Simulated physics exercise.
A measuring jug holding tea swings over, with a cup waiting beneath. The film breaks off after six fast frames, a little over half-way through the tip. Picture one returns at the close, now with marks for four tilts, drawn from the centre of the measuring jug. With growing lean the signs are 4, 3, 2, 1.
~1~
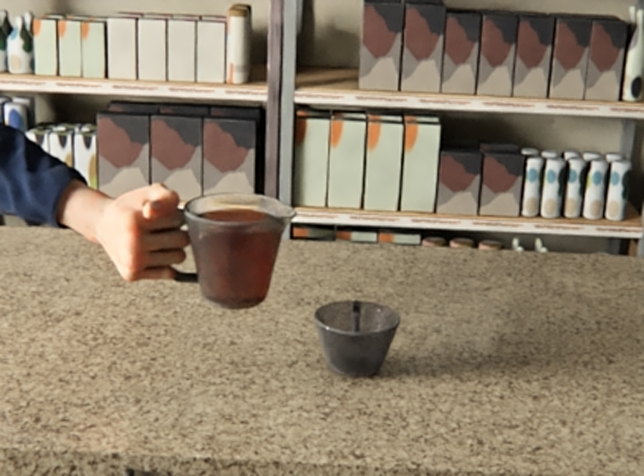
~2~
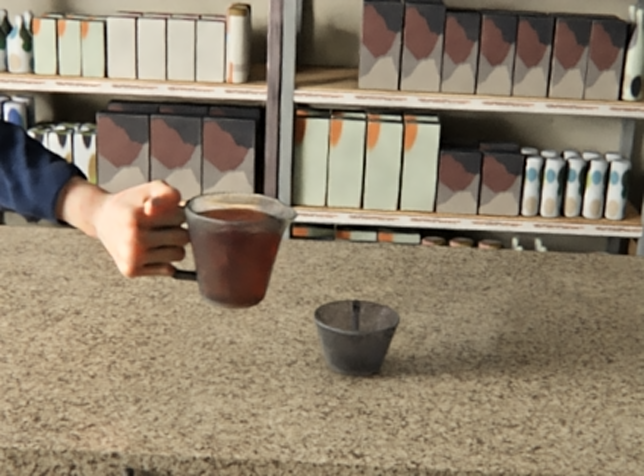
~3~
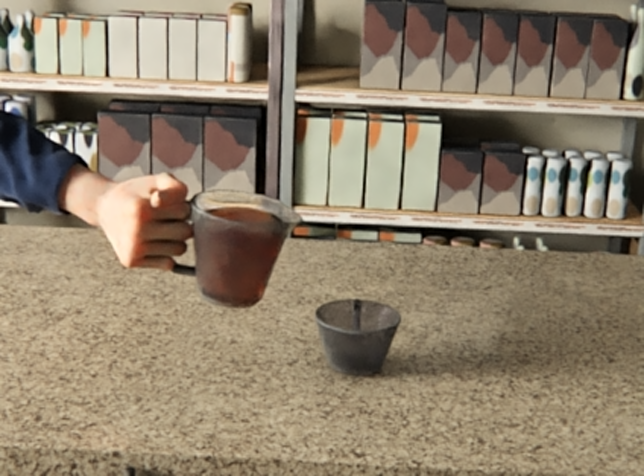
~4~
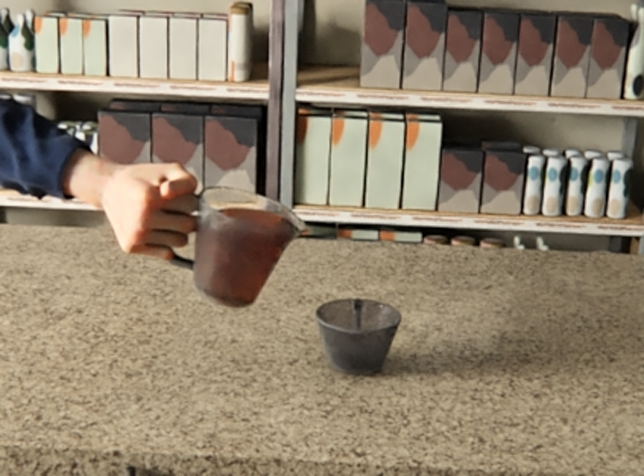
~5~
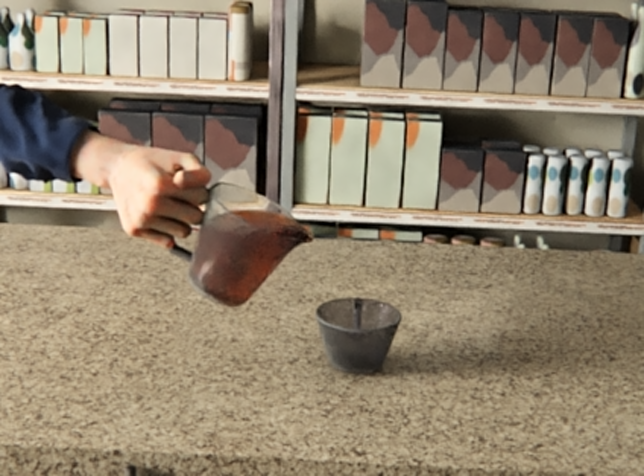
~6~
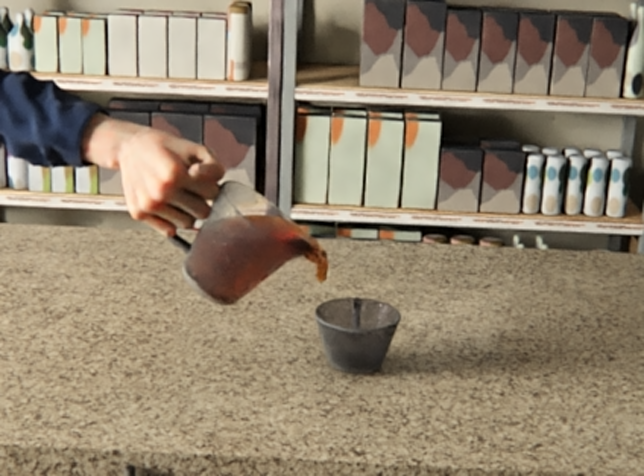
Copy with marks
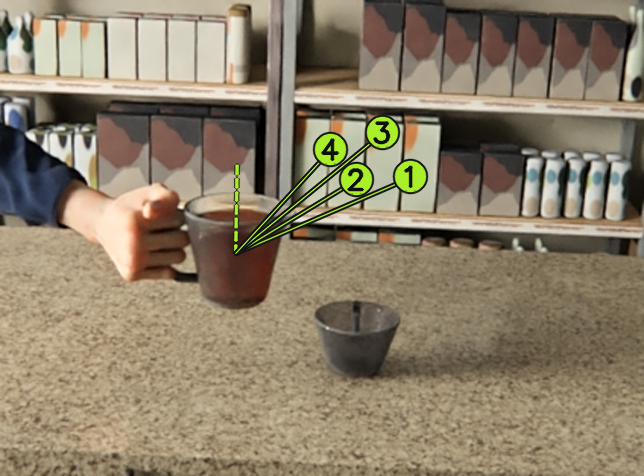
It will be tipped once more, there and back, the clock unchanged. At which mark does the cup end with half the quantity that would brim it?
Choose 4.
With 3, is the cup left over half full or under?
Over half.
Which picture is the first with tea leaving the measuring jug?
Picture 5.
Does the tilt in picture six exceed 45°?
No.
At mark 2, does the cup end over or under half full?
Over.
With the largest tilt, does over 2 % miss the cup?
Yes.
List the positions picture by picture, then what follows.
Upright, lip at (295, 213); rim of the cup round (357, 316); nothing has left yet.
Upright, lip at (296, 215); nothing has left yet.
Tipped about 7°, lip at (301, 220); nothing has left yet.
Tipped about 15°, lip at (306, 228); nothing has left yet.
Tipped about 25°, lip at (309, 239); tea is over the lip, down to (309, 239).
Tipped about 36°, lip at (309, 252); tea is over the lip, down to (321, 276).
On the marked copy, 1 at (395, 184); 2 at (342, 188); 3 at (369, 144); 4 at (319, 162).
Choosing 1, the cup ends with about 92 % of what it can hold; 19 % of the tea is spilt.
Choosing 2, the cup ends with about 90 % of what it can hold; 7 % of the tea is spilt.
Choosing 3, the cup ends with about 75 % of what it can hold.
Choosing 4, the cup ends with about 53 % of what it can hold.
